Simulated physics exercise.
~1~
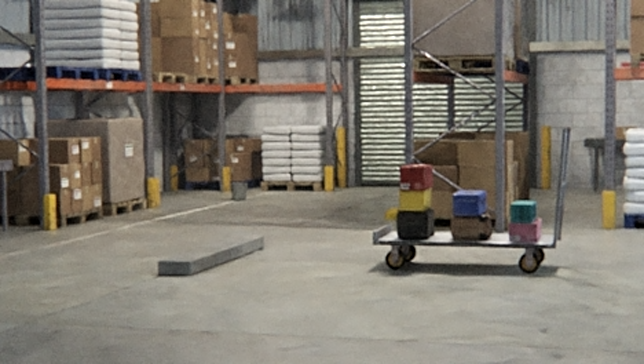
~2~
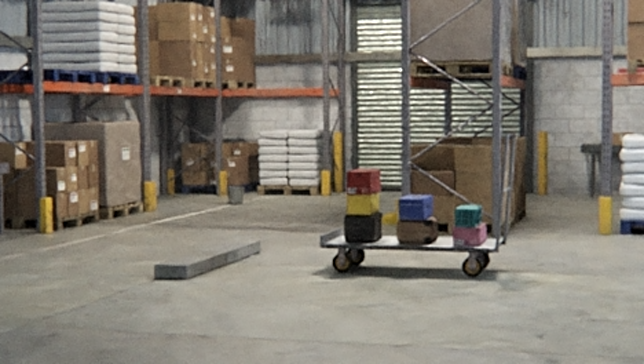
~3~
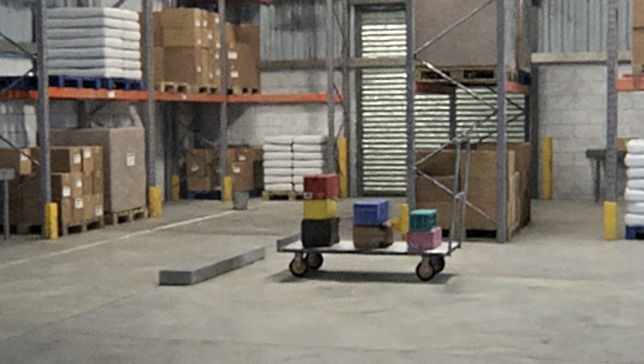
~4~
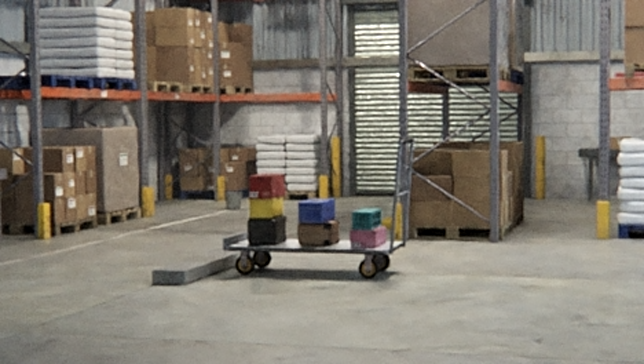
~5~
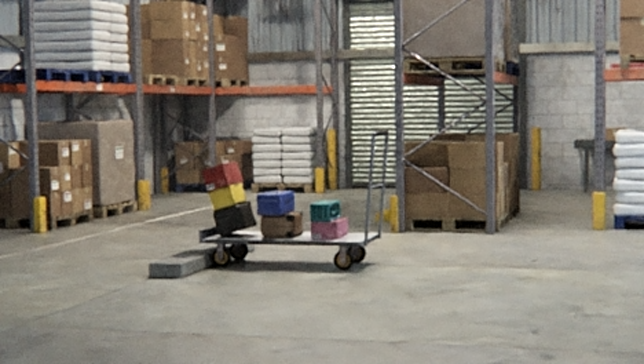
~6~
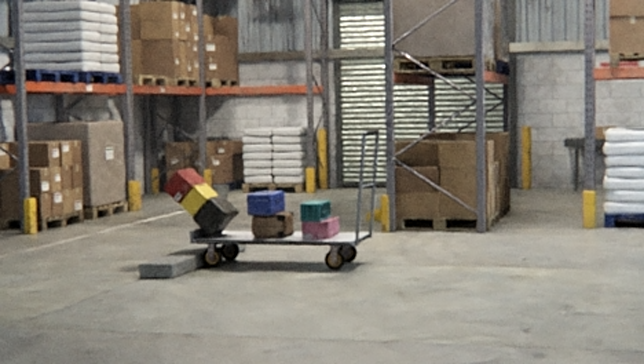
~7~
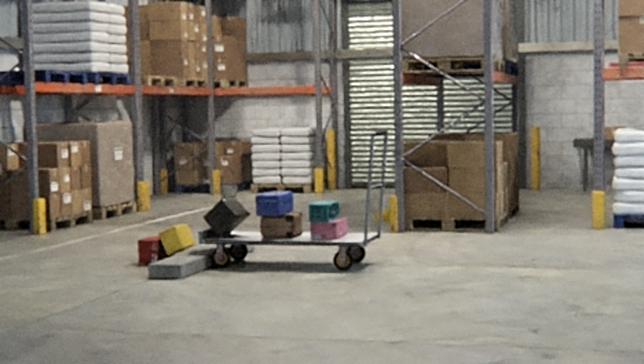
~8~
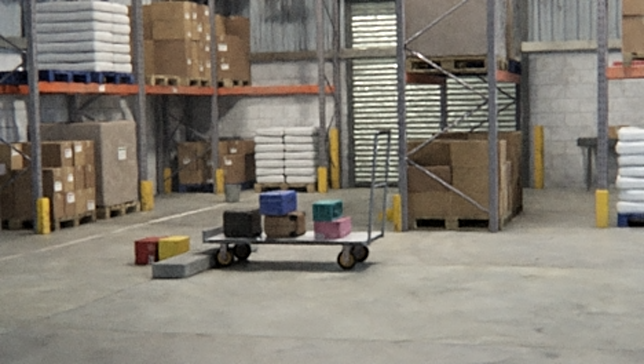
A platform trolley with a tall handle at its right end rolls left across a warehouse floor, seen from the side by a slightly swaying camera, with loaded racks behind. At its left end a red carton tops a yellow tote and a black case; a blue toolbox on a brown case and a teal crate on a pink parcel stand farther right. The trolley stops at a low grey sill. The left stack tips forward, and the red and yellow boxes tumble over the sill onto the floor. The black case tilts but settles back upright, staying aboard with the other two stacks.
